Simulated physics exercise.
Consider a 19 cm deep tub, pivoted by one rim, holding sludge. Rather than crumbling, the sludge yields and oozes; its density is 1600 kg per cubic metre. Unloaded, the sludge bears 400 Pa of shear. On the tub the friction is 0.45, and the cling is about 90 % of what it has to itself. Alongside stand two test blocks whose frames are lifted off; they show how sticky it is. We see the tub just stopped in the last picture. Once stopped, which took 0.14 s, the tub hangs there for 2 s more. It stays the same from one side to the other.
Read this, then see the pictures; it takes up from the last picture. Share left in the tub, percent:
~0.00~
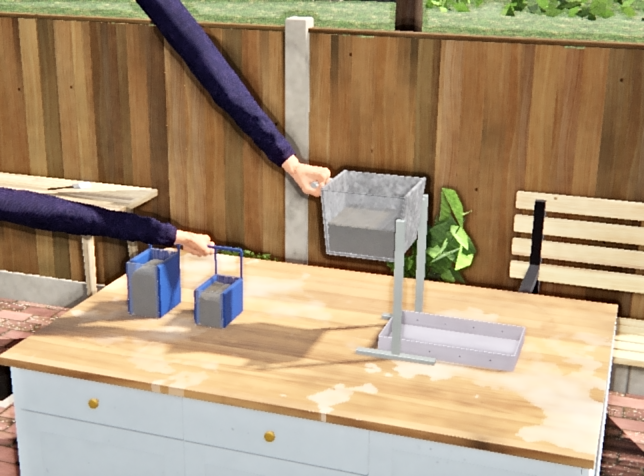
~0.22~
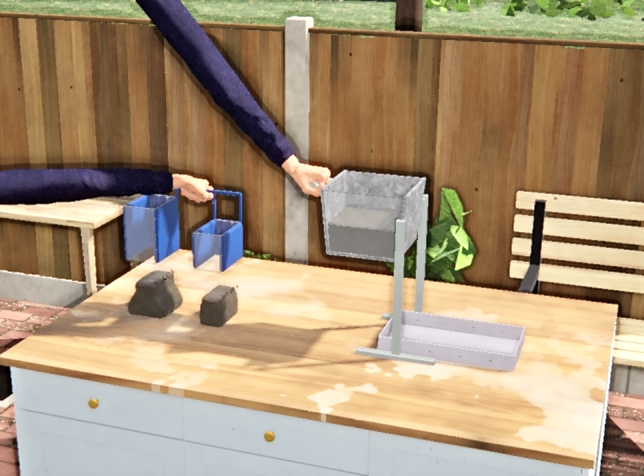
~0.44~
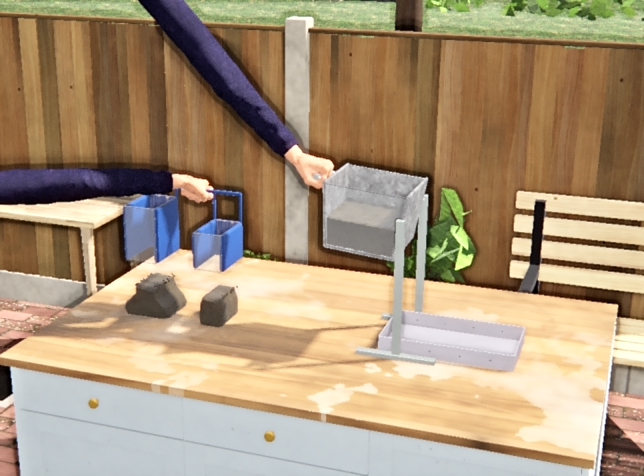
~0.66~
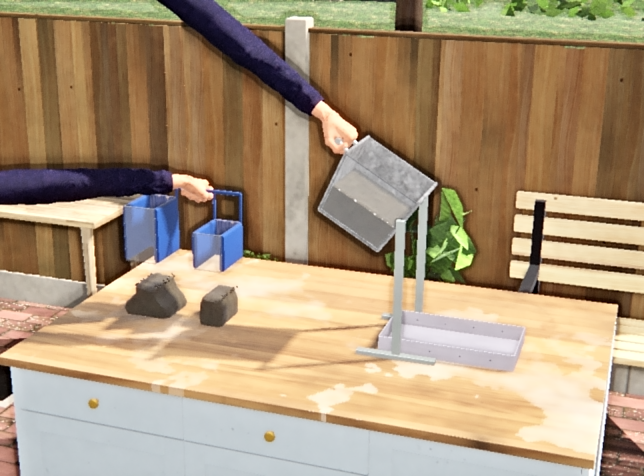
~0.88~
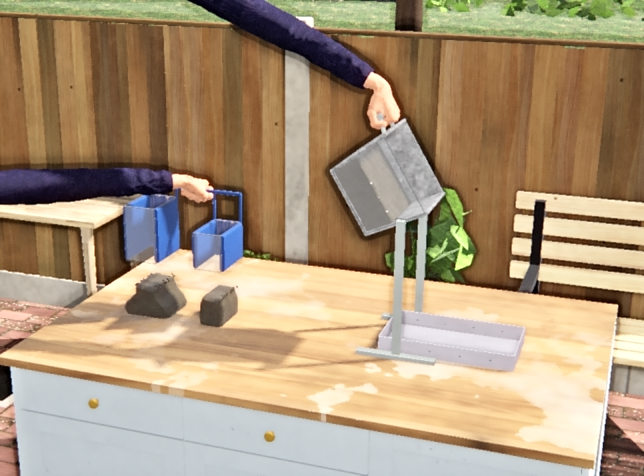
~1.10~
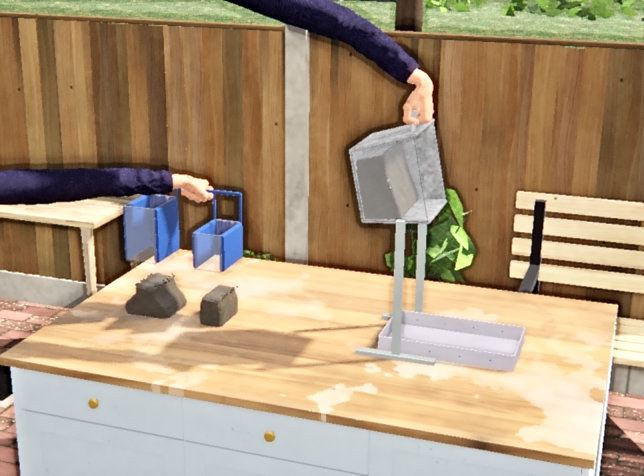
100 %.
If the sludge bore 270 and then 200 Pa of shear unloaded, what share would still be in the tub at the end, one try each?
About 90 % first, about 75 % second.
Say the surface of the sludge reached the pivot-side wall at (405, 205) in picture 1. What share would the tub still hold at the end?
Result: Approx. 50 % remaining in tub.
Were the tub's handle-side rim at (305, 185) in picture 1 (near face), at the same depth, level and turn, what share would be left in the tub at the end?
That would leave about 85 % in the tub.
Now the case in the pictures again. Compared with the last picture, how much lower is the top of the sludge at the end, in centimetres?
5 cm.
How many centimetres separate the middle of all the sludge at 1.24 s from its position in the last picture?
Measured shift, roughly 3 cm.
After 1.24 s, the tub is at 78 degrees and holds 100 %.
After 1.41 s, the tub is at 78 degrees and holds 100 %.
After 1.58 s, the tub is at 78 degrees and holds 100 %.
After 1.75 s, the tub is at 78 degrees and holds 100 %.
After 3.10 s, the tub is at 78 degrees and holds 100 %.
